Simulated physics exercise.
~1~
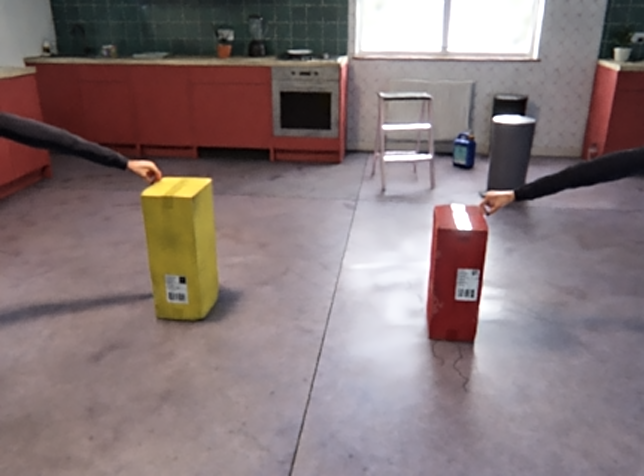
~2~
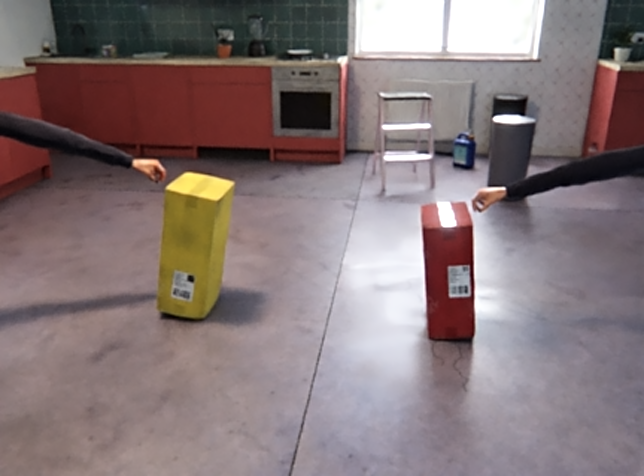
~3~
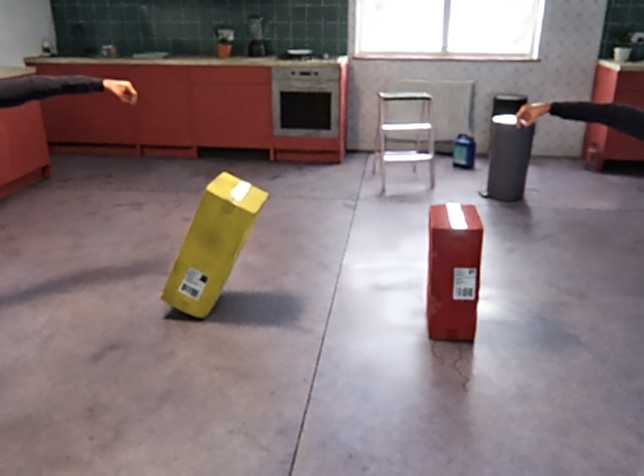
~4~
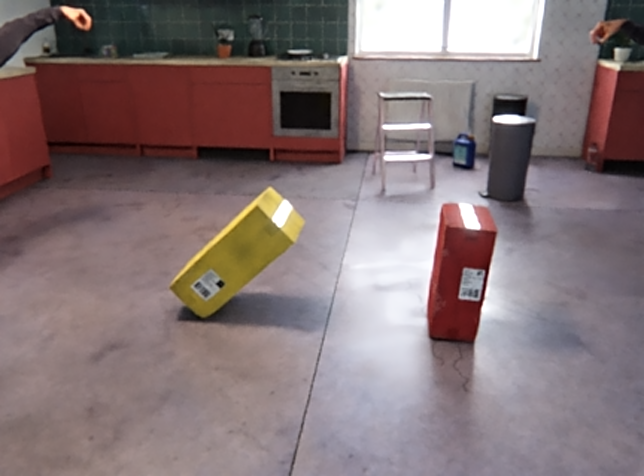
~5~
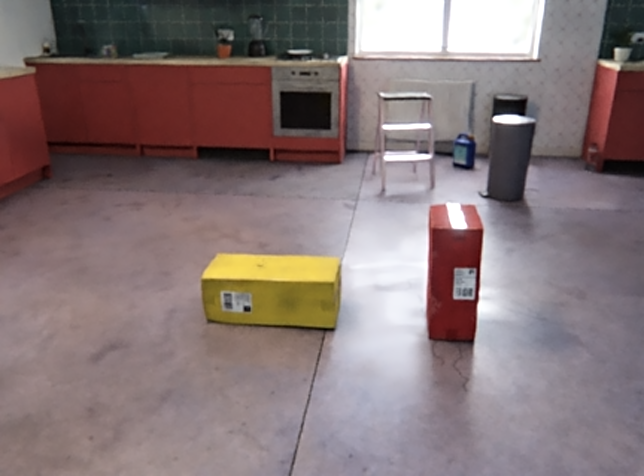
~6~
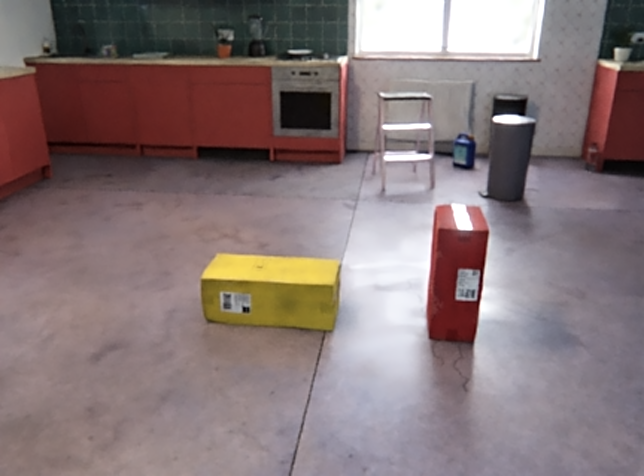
A tall yellow parcel and a tall red box stand on end on the grey floor of a kitchen with red cabinets, seen from a fixed, slightly raised view, the yellow one left of centre and the red one to the right. A hand reaches in from each side to touch their tops, then both arms draw back and leave. The yellow parcel leans further and further right, while the red box only rocks slightly. The yellow parcel topples and lies still on its side. The red box settles back upright, still standing.
